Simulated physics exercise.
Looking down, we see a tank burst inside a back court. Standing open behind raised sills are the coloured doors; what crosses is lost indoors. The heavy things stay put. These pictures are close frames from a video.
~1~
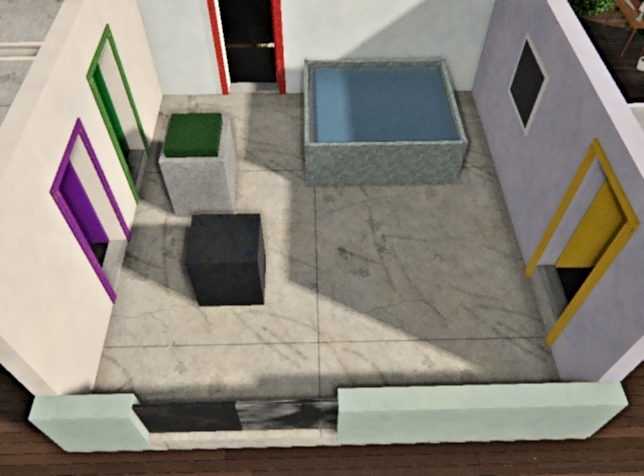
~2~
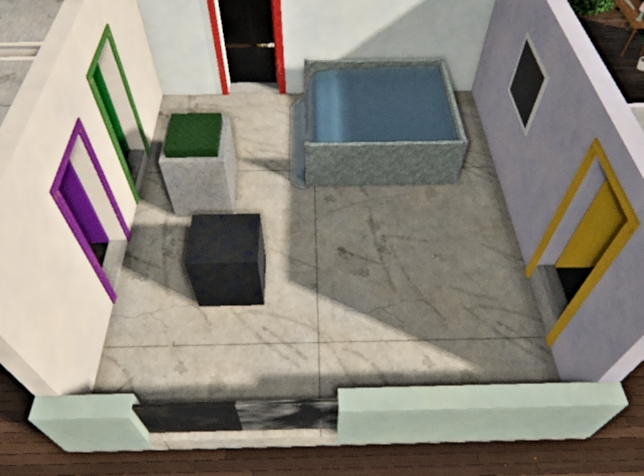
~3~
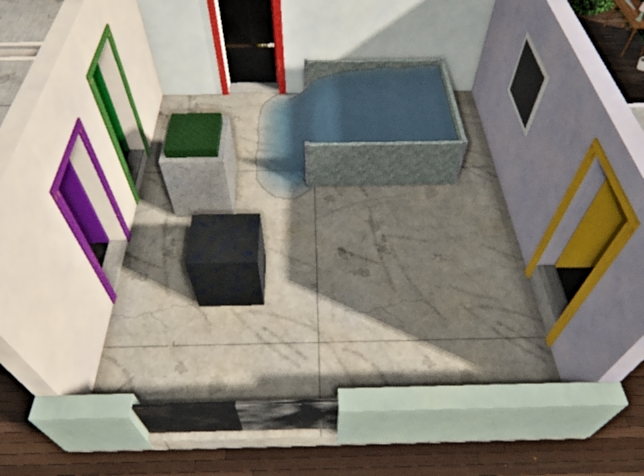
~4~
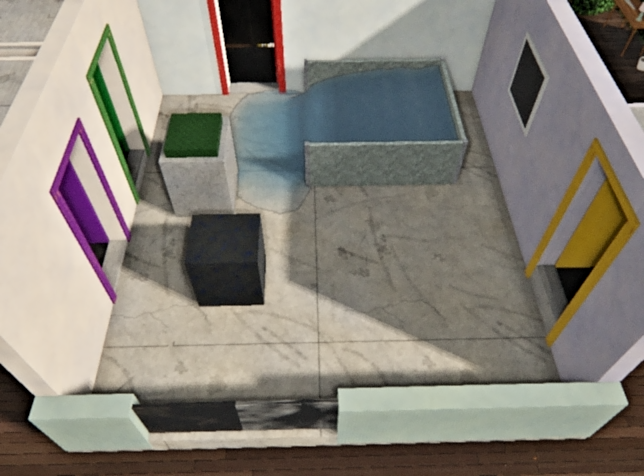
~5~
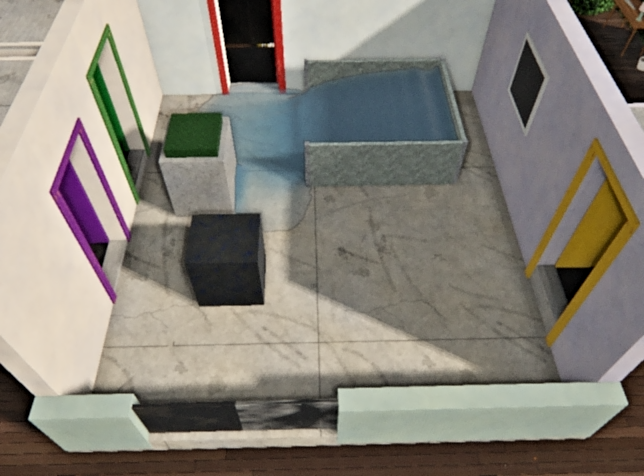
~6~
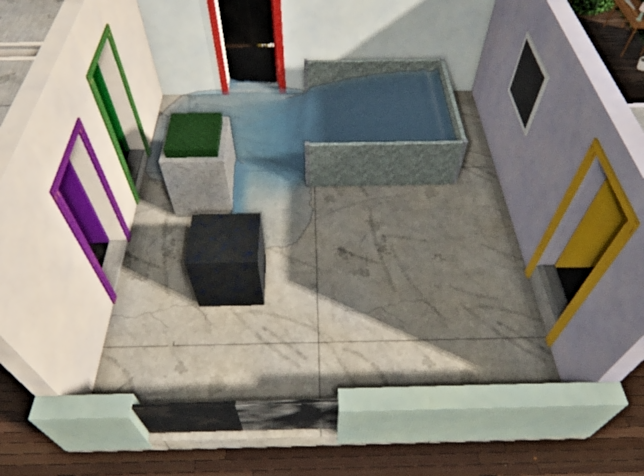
The clip shows a walled court with coloured doorways, two blocks and a water tank at the back; water bursts from the tank's left side, spreads left across the floor and flows around the green-topped block.
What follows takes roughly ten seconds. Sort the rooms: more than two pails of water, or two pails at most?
Red door - more than two pails; green door - more than two pails; purple door - more than two pails; yellow door - two pails at most.
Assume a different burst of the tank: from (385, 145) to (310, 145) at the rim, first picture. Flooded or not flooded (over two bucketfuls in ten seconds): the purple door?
With the breach moved, the purple one overshoots.
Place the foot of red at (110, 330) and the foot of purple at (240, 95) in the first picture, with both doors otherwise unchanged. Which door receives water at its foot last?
The yellow door.
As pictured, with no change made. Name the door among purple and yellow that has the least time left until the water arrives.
First in line is the purple-painted one.
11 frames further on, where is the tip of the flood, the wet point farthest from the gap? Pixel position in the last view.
Near (107, 335).
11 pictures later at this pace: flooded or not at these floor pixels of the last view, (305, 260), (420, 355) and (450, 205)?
In turn, the points end up soaked, high and dry and high and dry.
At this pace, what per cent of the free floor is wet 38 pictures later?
It comes to roughly 85 in a hundred.
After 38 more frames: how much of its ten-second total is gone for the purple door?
The figure is near 40 per cent.
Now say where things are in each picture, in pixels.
In the first picture, the water tank at (379, 103) is whole and still.
In the second picture, water pours out at (309, 129) and has run to (298, 102).
In the third picture, water pours out at (309, 131) and has run to (284, 96).
In the fourth picture, water pours out at (309, 132) and has run to (254, 94).
In the fifth picture, water pours out at (309, 133) and has run to (209, 103).
In the sixth picture, water pours out at (309, 132) and has run to (154, 134).
A moment on, water covers 30 % of the floor; the red door over two buckets in, the green door over two buckets in, the purple door not reached, the yellow door not reached.
Next, water covers 45 % of the floor; the red door over two buckets in, the green door far over two buckets in, the purple door under two buckets in, the yellow door not reached.
Then, water covers 70 % of the floor; the red door far over two buckets in, the green door far over two buckets in, the purple door under two buckets in, the yellow door not reached.
Later, water covers 85 % of the floor; the red door far over two buckets in, the green door far over two buckets in, the purple door under two buckets in, the yellow door wet at the sill, nothing in.
In the end, water covers 95 % of the floor; the red door far over two buckets in, the green door far over two buckets in, the purple door over two buckets in, the yellow door wet at the sill, nothing in.
